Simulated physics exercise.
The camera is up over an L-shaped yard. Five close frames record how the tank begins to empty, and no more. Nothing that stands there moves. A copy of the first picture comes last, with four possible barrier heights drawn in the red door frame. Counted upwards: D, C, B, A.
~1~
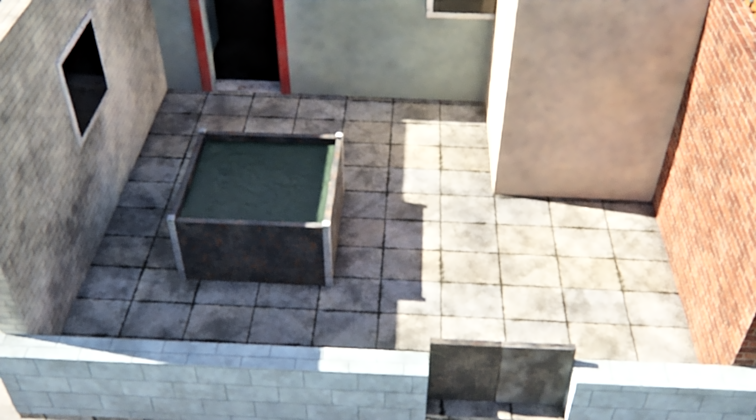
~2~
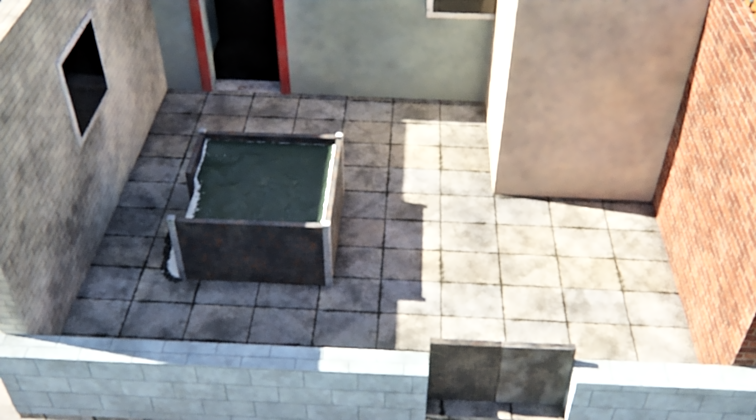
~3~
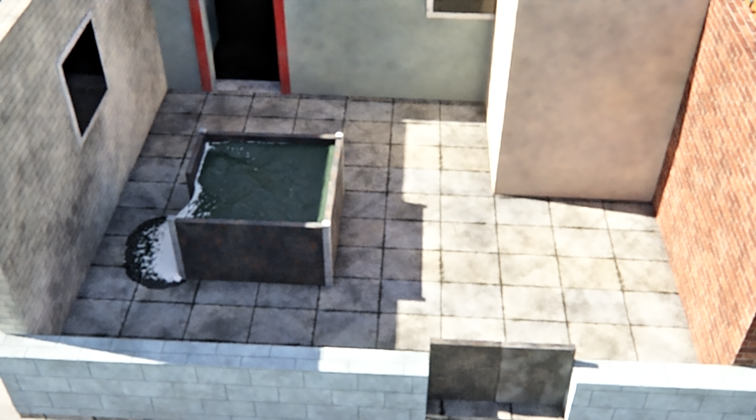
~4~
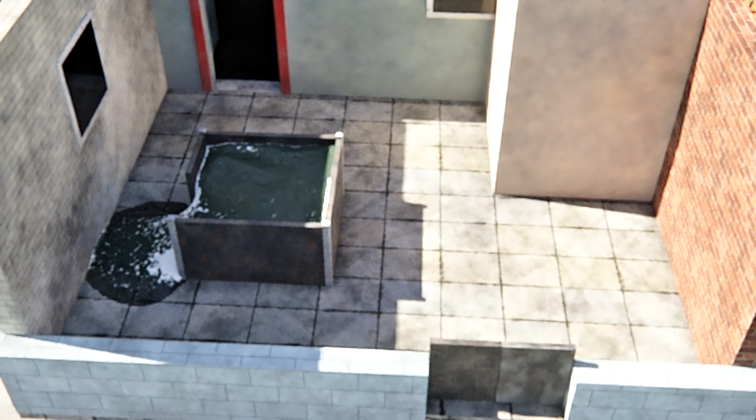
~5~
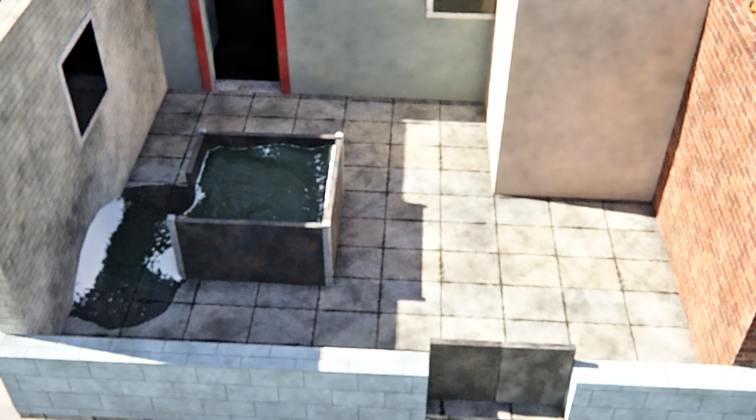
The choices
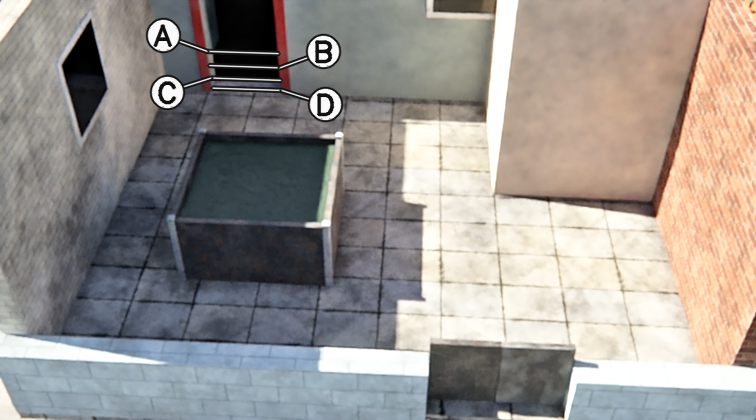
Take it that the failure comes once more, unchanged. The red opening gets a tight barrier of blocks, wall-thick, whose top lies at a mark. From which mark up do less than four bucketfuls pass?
Mark C just does it.
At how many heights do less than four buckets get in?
Three.
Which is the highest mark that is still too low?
Mark D.
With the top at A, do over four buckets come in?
No, not at all.
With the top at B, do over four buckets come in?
No, not at all.
In white, A at (242, 52); B at (244, 66); C at (245, 79); D at (247, 89); from the bottom up D, C, B, A.
If A is chosen, nothing gets over.
If B is chosen, nothing gets over.
If C is chosen, a splash gets over, under a bucket.
If D is chosen, about 10 bucketfuls get in.
